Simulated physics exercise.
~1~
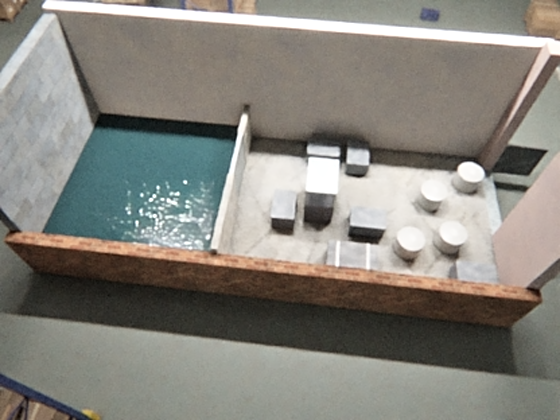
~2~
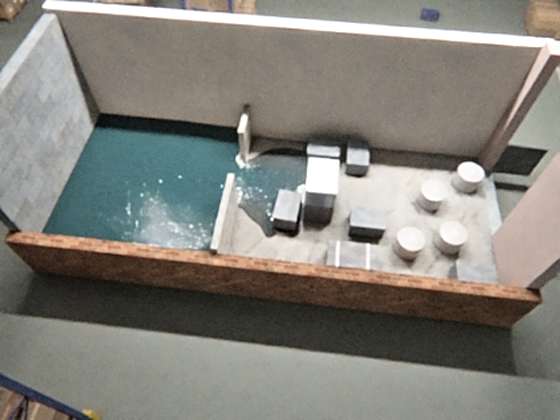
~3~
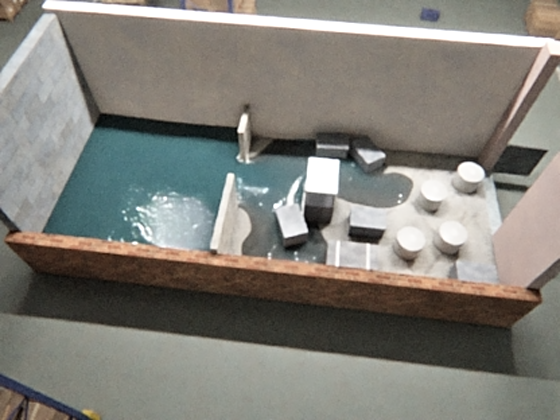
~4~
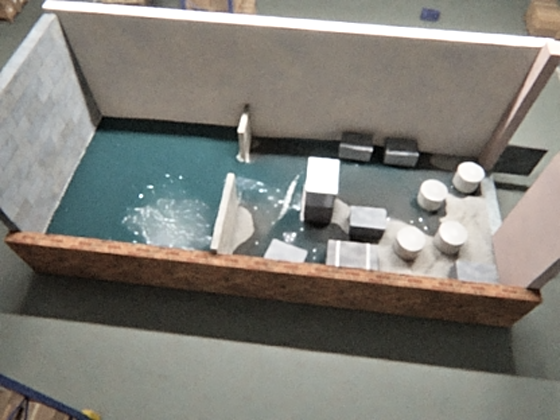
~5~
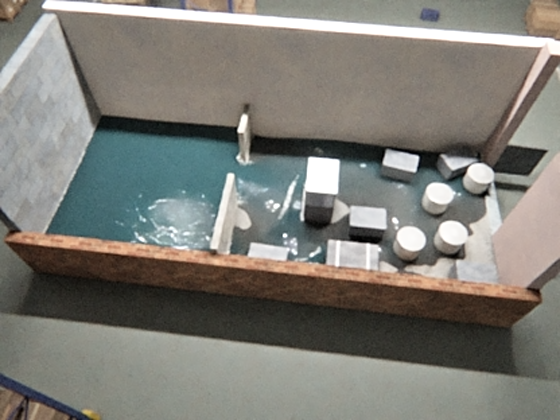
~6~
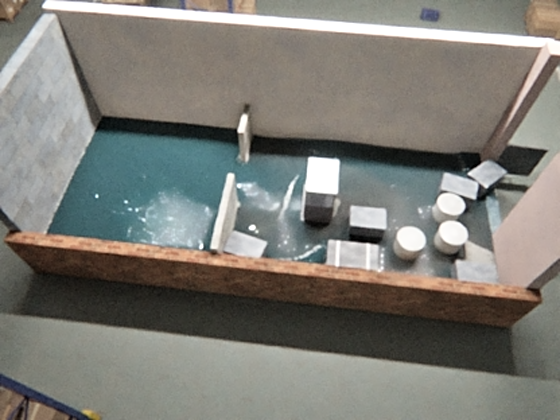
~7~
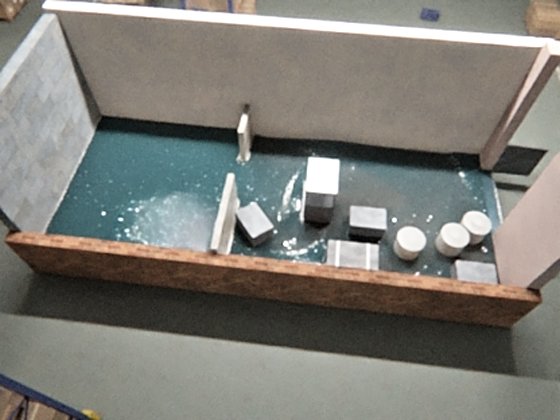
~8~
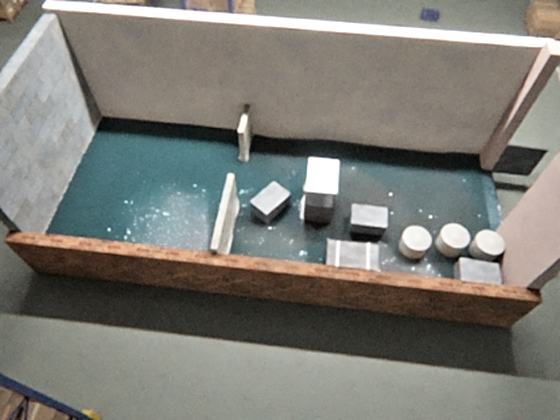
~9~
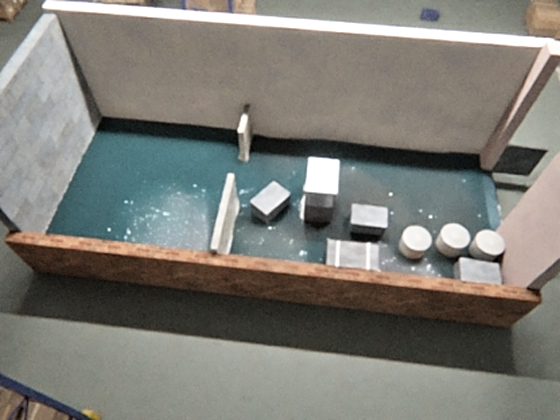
Water bursts into the right room, carrying several blocks and tubs away before it settles.
